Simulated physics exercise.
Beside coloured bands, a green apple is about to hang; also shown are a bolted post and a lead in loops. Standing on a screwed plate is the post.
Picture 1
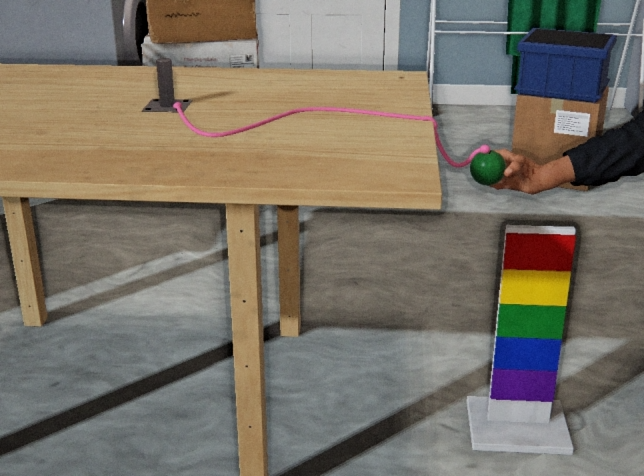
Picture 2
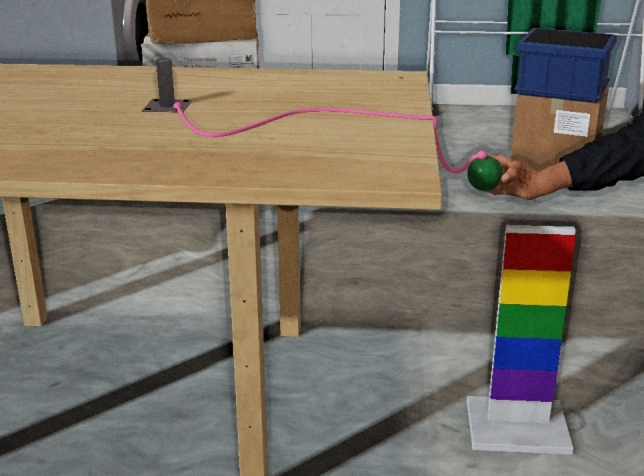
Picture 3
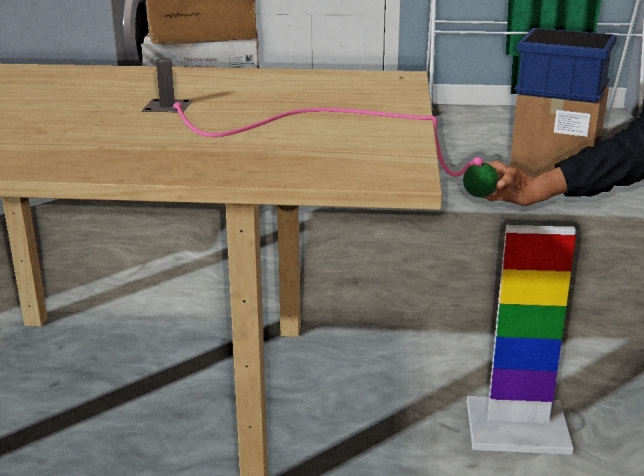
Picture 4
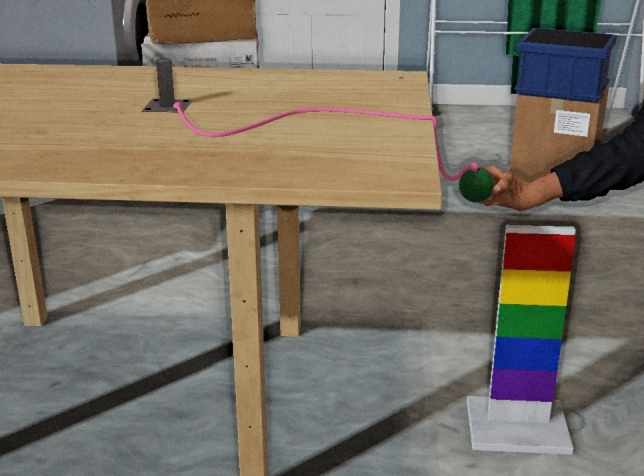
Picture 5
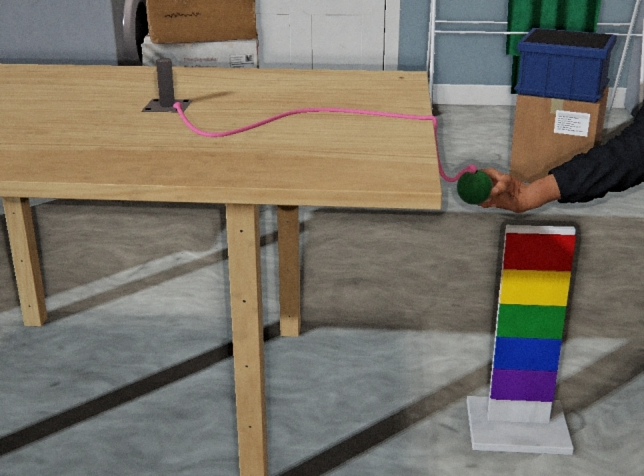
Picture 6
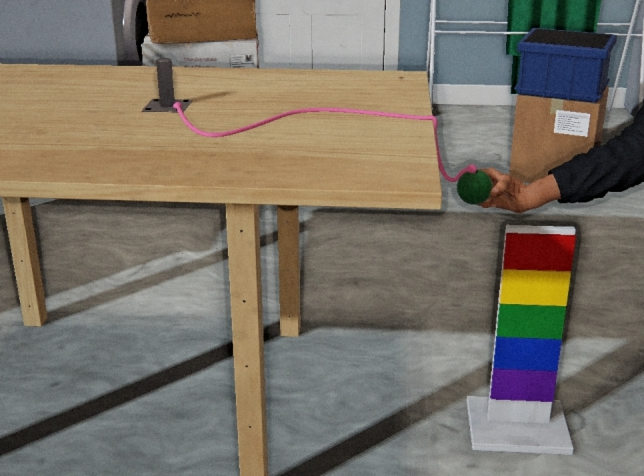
A hand in a dark sleeve reaches in from the right of a workshop-like room, seen from a fixed, slightly raised view, beside a pale wooden table. It holds a green ball-like object tied to a pink cord running from a dark post on the table, above a stand banded red, yellow, green, blue and purple. The hand shifts the object slightly down and left, then stays nearly still.
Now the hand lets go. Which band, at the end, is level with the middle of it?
The middle is level with green.
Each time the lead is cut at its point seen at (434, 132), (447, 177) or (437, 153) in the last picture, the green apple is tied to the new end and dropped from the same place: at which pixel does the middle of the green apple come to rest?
Well, that gives around (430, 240) the first time, (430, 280) the next and (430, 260) the last.
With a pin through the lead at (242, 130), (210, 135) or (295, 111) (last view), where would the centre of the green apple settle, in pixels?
Try by try, around (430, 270), (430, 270) and (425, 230).
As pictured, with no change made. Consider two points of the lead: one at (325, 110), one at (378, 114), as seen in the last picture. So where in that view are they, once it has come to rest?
To (415, 126) for the first and to (434, 167) for the second.
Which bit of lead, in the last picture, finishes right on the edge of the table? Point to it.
That spot is roughly at (343, 111).
A little later, apple near (426, 297); level with yellow.
Next, apple near (426, 315); level with green.
When it is over, apple near (425, 318); level with green. Its centre hangs level with the green band.
